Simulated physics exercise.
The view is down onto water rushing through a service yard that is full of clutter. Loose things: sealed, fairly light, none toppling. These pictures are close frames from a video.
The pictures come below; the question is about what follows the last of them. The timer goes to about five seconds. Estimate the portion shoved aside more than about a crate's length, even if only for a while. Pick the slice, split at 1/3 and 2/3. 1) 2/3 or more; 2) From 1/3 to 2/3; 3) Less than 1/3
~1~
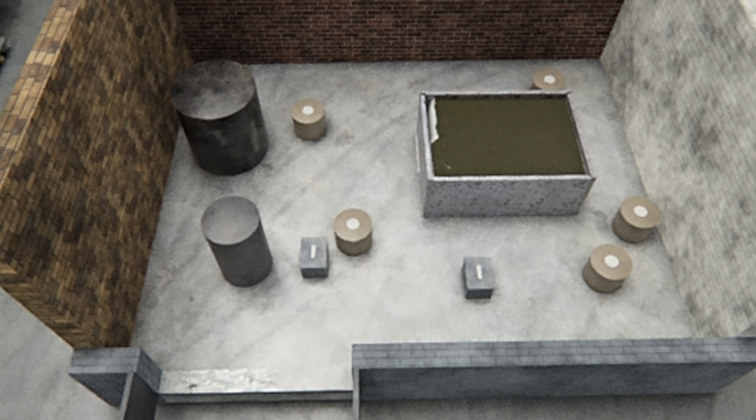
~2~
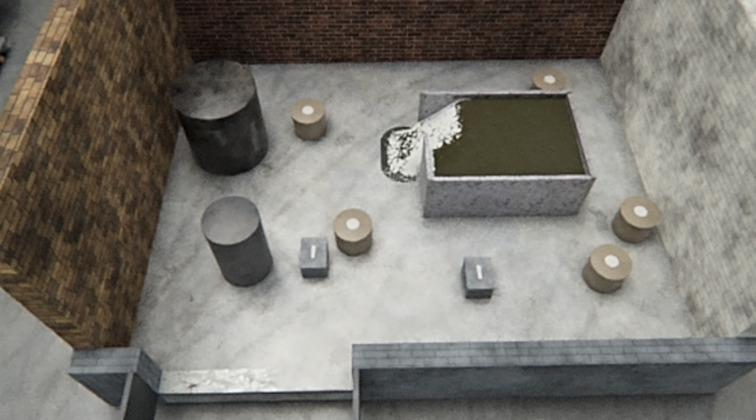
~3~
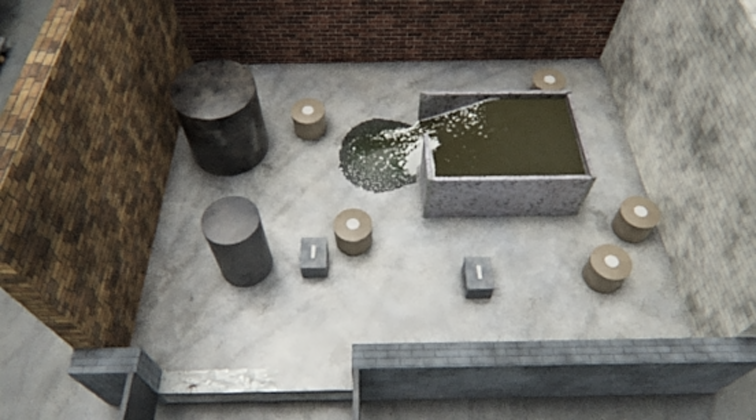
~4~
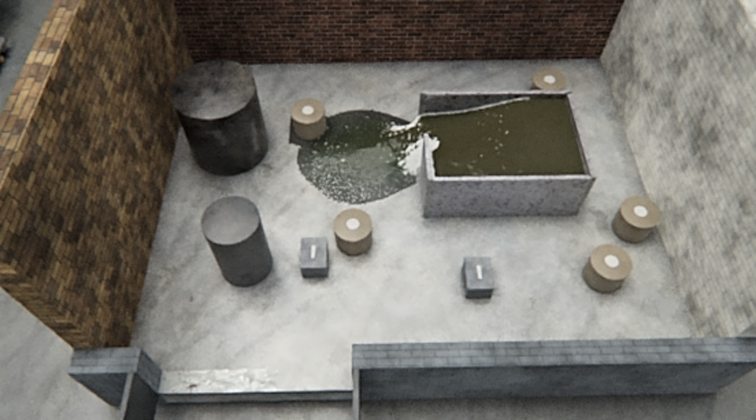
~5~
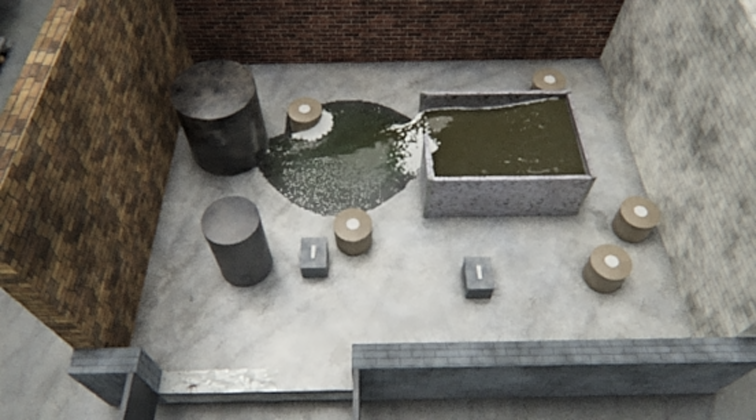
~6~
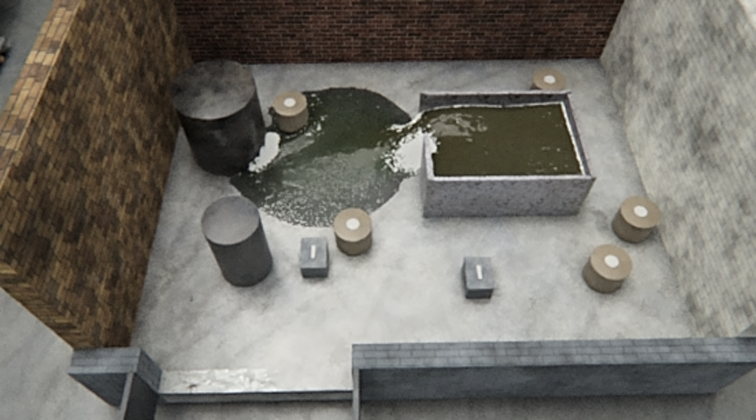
The answer is 3.
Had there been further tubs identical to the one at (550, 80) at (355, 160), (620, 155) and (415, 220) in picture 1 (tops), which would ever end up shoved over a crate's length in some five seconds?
First driven off, second remains in place, third remains in place.
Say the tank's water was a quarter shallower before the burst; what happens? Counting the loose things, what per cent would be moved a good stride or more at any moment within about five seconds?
10 % or so.
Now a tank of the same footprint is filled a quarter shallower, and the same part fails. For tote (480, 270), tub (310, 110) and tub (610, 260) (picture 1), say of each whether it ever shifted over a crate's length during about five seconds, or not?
Taking them as listed, the first stopped before it, the second reached the mark and the third stopped before it.
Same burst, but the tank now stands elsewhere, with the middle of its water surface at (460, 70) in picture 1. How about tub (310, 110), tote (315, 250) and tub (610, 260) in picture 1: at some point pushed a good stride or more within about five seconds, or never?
Taking them in order, went past that, fell short, fell short.
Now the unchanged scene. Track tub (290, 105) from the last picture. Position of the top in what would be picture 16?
Estimated position: Around (202, 73).
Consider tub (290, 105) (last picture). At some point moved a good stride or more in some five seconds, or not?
Verdict on that one: Displaced that much.
A moment on, 1 of 7 are well off their spots; 0 afloat.
Next, 1 of 7 are well off their spots; 1 afloat.
Later, 1 of 7 are well off their spots; 1 afloat.
In the end, 1 of 7 are well off their spots, and 1 have been at some point; 1 afloat.
